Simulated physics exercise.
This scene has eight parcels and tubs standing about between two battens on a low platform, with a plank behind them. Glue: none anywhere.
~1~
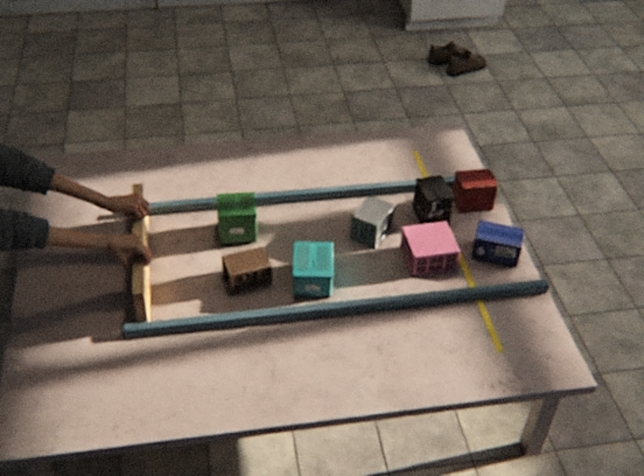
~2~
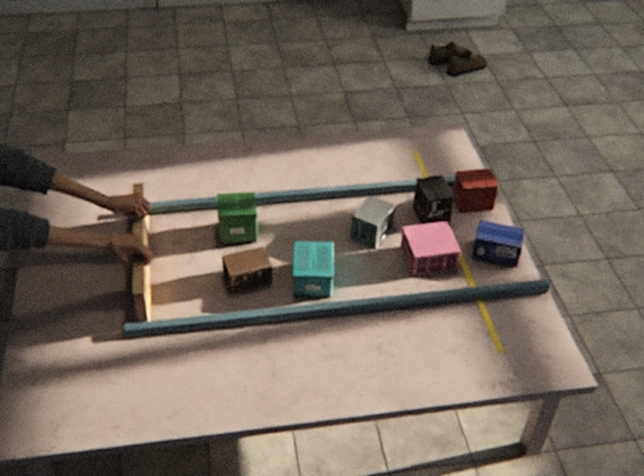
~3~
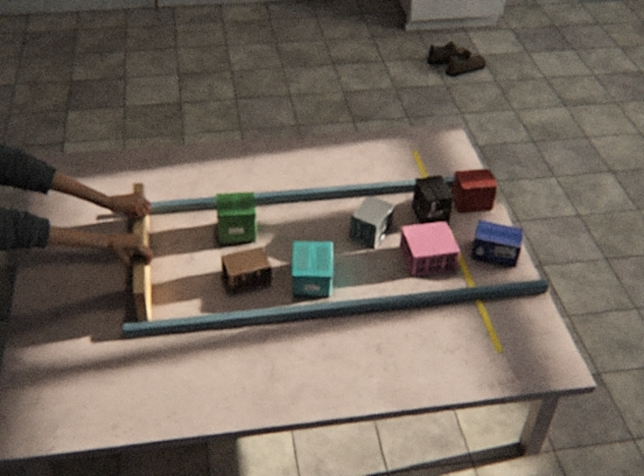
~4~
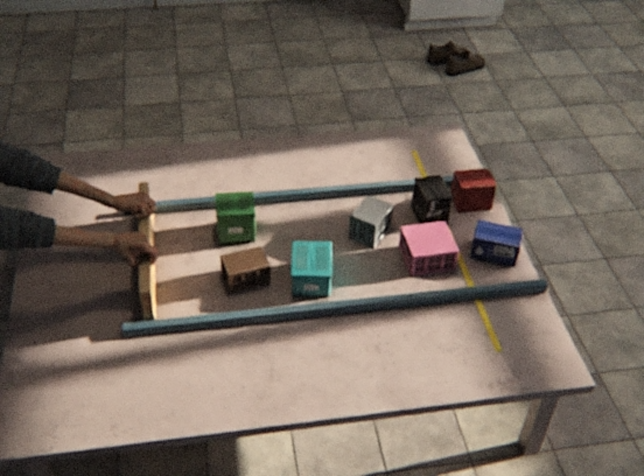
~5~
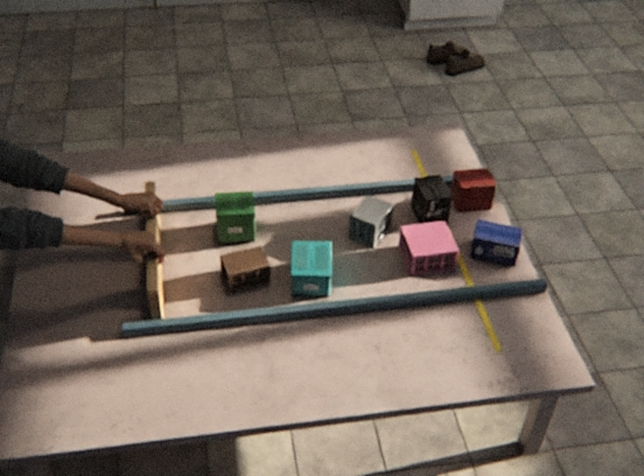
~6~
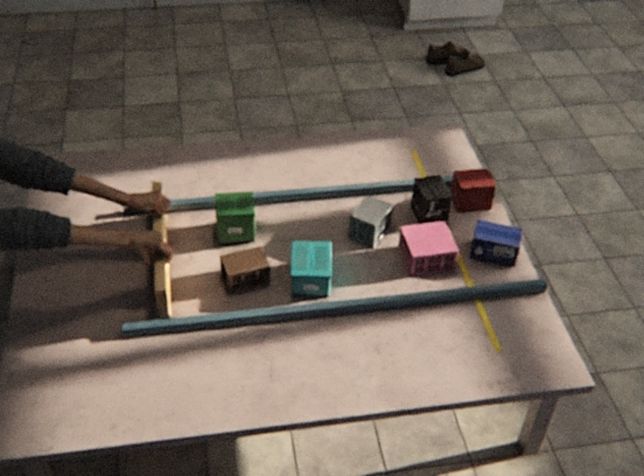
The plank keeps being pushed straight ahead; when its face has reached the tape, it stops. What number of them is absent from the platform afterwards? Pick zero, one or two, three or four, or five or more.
Three or four of them.
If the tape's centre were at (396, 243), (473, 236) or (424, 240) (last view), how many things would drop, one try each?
1, 5, 2.
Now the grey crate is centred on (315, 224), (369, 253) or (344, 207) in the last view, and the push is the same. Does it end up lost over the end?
In that order, it stays put; slips off; stays put.
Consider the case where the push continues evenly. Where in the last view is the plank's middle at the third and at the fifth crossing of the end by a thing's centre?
Its middle is around (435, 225) and later (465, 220).
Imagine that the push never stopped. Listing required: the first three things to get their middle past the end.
Order: Blue parcel, pink crate, red parcel.
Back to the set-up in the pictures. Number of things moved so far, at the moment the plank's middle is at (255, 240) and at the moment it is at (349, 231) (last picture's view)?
Tally at point one: 3; at point two: 6.
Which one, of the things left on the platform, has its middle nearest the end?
Answer: The turquoise tote.
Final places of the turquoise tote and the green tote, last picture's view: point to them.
In the last picture they sit at about (521, 247) and about (459, 197).
Early on, none off yet; red parcel at rest near (473, 190); blue parcel at rest near (496, 243); black parcel at rest near (431, 202).
A while later, one off so far; red parcel at rest near (473, 190); blue parcel leaning well over near (546, 253); black parcel travelled a little near (441, 201).
Finally, the number that fall off is three or four; lost, pink crate, blue parcel and red parcel.
